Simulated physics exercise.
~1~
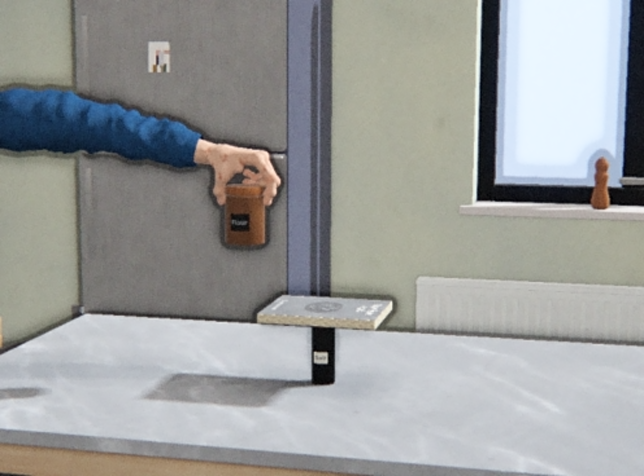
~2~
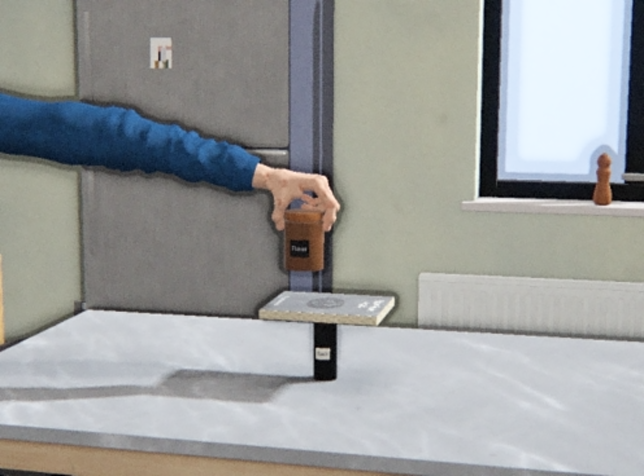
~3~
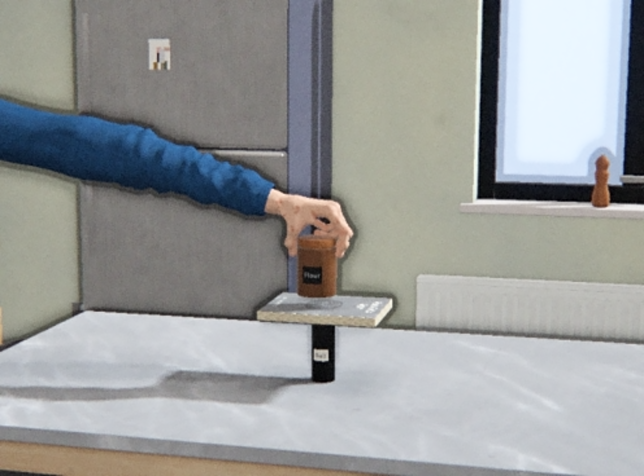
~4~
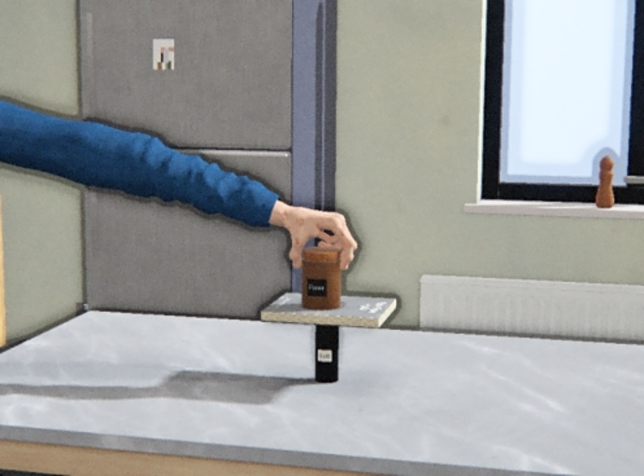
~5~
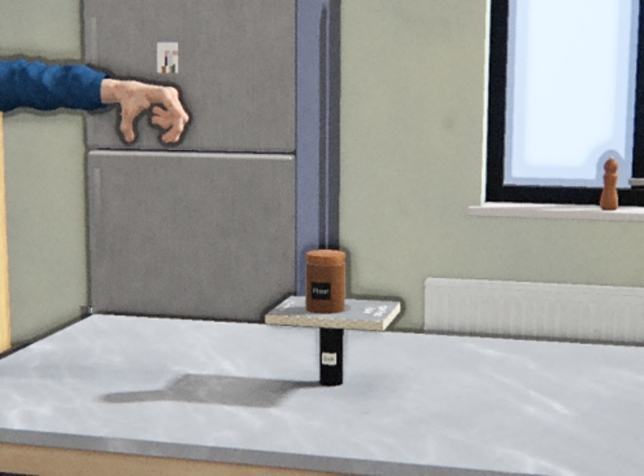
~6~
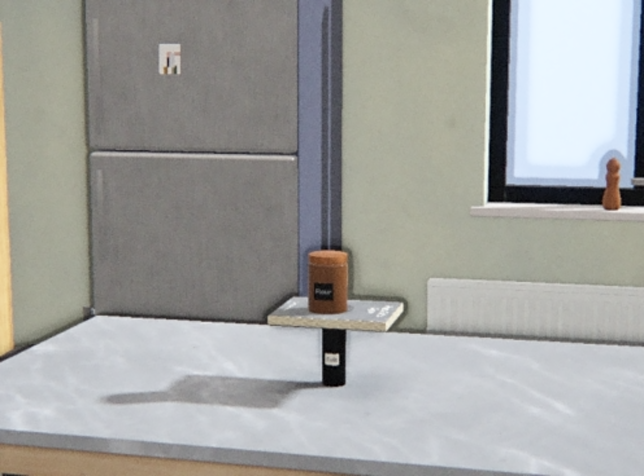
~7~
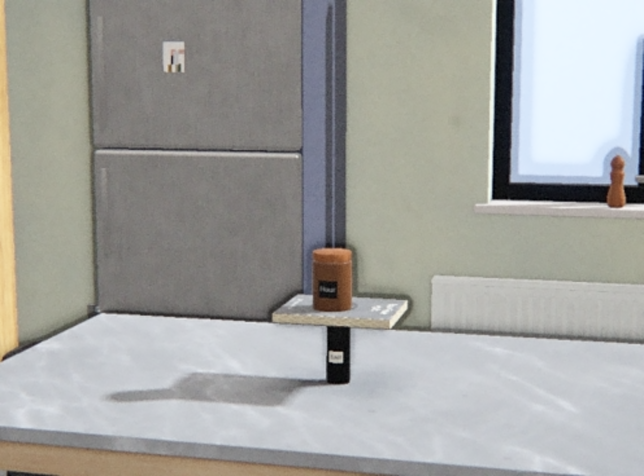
In a room with a grey panelled door and a window, a small tower stands on a pale tabletop, a grey book lying flat across an upright black shaker. A hand in a blue sleeve reaches in from the left, holding a brown jar by its top. It carries the jar right and down over the book, then lowers it upright onto the cover. The fingers let go, and the hand draws back to the left and out of view. The jar stays on the book, the book stays on the shaker, and the little stack stands still.
